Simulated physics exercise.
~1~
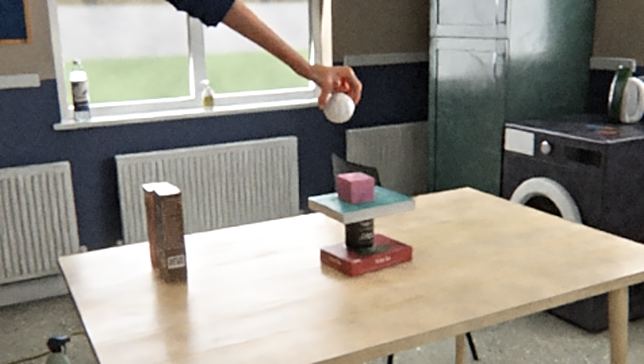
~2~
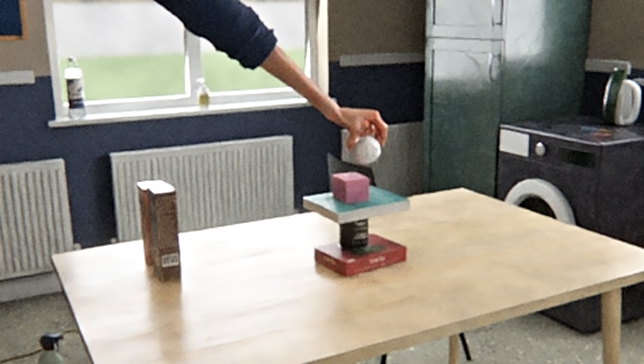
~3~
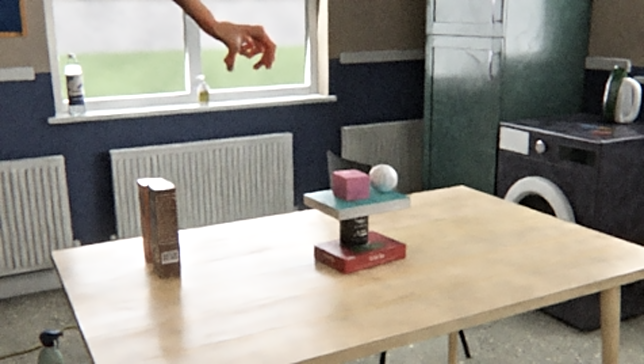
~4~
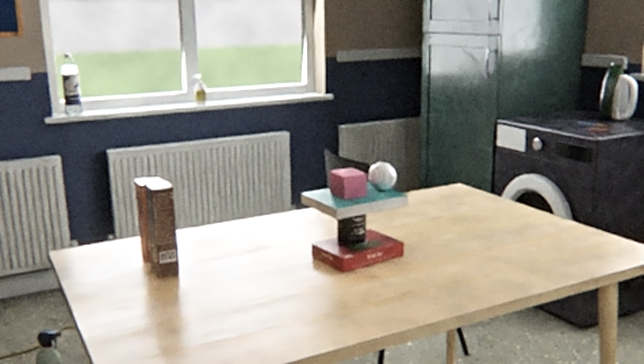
In a kitchen, a hand releases a white onion, which ends up beside the pink block.
